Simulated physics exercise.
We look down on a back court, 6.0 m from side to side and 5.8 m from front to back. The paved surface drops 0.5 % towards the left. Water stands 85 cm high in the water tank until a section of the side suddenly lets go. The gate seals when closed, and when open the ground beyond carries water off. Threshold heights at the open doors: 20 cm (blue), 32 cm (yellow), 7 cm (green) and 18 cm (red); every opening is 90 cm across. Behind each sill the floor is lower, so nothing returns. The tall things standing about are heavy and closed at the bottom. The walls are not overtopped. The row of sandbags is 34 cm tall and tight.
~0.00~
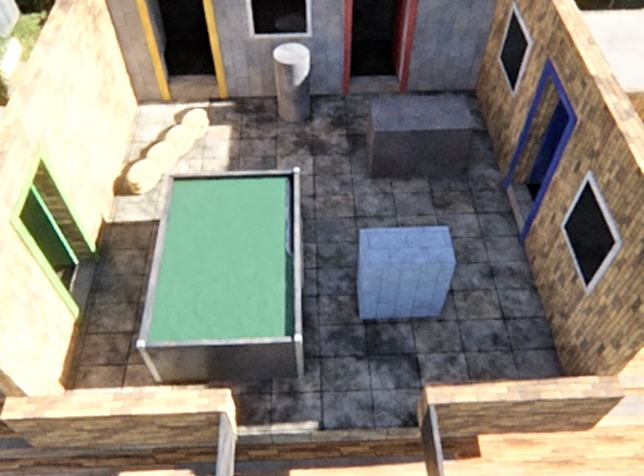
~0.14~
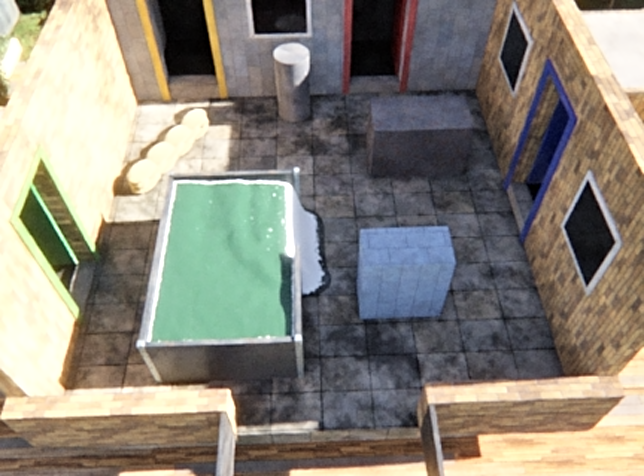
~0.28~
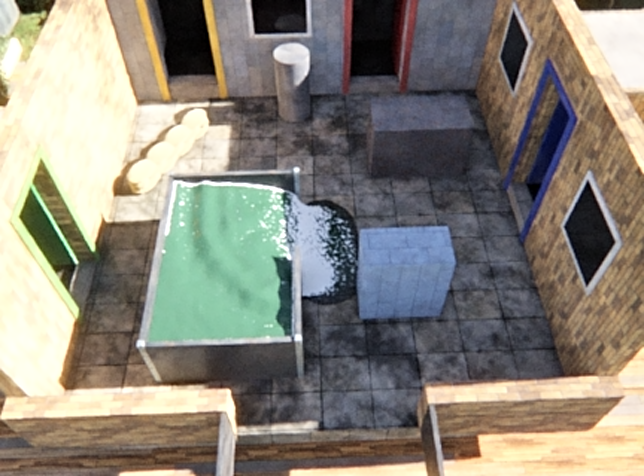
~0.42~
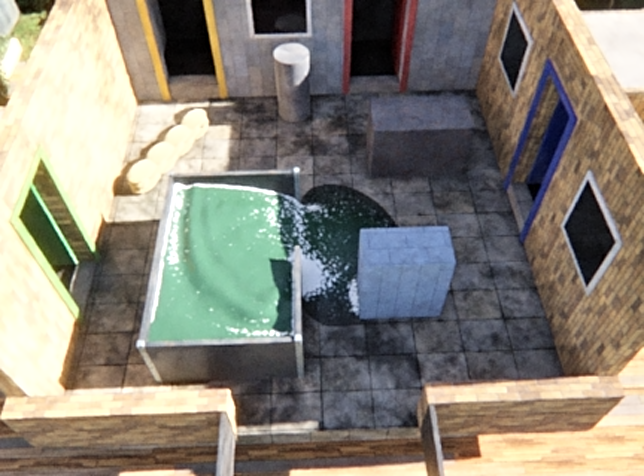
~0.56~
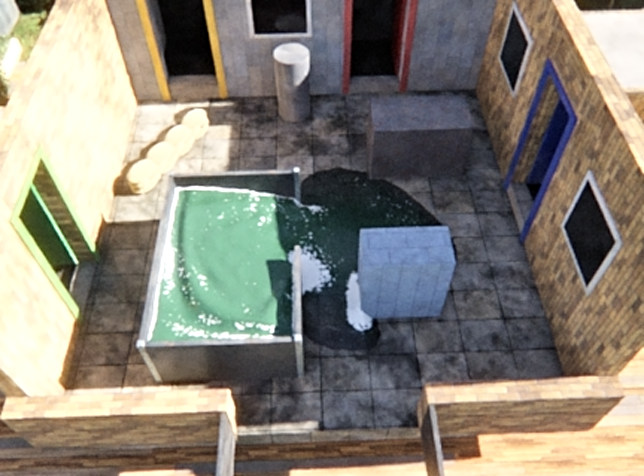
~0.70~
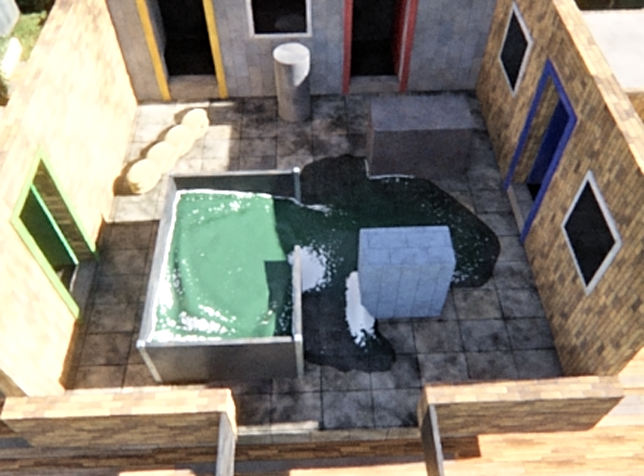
Green water pours through the right side of a grey-walled tank and spreads rightward in a dark, widening sheet, foaming white around a pale blue block and reaching a grey block behind. The fixed view looks down on a paved court with brick side walls and yellow, red, green and blue doorframes. A grey cylinder and a lumpy tan object stand behind the tank, whose surface ripples and sinks.
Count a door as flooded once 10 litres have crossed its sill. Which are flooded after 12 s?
The water let in: At the blue door it goes over the limit; at the yellow door it keeps below the limit; at the green door it stays under the limit; at the red door it stays under the limit.
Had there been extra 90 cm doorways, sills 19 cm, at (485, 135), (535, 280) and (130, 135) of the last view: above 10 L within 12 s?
In turn: Below, over, below.
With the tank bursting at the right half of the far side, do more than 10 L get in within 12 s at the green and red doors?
Then: Green above, red over.
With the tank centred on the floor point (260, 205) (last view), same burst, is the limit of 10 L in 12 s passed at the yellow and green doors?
Against that limit: Yellow not over, green above.
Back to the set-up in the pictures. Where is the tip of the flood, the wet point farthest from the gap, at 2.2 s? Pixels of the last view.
Around (471, 92).
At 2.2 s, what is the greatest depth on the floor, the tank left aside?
Roughly 49 cm.
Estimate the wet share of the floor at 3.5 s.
Some 55 per cent of it.
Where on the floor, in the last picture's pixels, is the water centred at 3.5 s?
Around (365, 246).
After 1.4 s water covers 35 % of the floor and is deepest (50 cm) near (497, 180); blue door 41 cm at the sill, 40 L in, yellow door not reached, green door not reached, red door not reached.
After 2.2 s water covers 45 % of the floor and is deepest (49 cm) near (500, 188); blue door 43 cm at the sill, 156 L in, yellow door not reached, green door not reached, red door 12 cm at the sill, 0 L in.
After 3.5 s water covers 55 % of the floor and is deepest (32 cm) near (417, 182); blue door 27 cm at the sill, 245 L in, yellow door 1 cm at the sill, 0 L in, green door not reached, red door 16 cm at the sill, 0 L in.
After 7.0 s water covers 90 % of the floor and is deepest (17 cm) near (533, 297); blue door 14 cm at the sill, 255 L in, yellow door 2 cm at the sill, 0 L in, green door 5 cm at the sill, 0 L in, red door 9 cm at the sill, 1 L in.
After 12.0 s water covers 95 % of the floor and is deepest (13 cm) near (109, 219); blue door 10 cm at the sill, 255 L in, yellow door 9 cm at the sill, 0 L in, green door 11 cm at the sill, 4 L in, red door 5 cm at the sill, 1 L in.
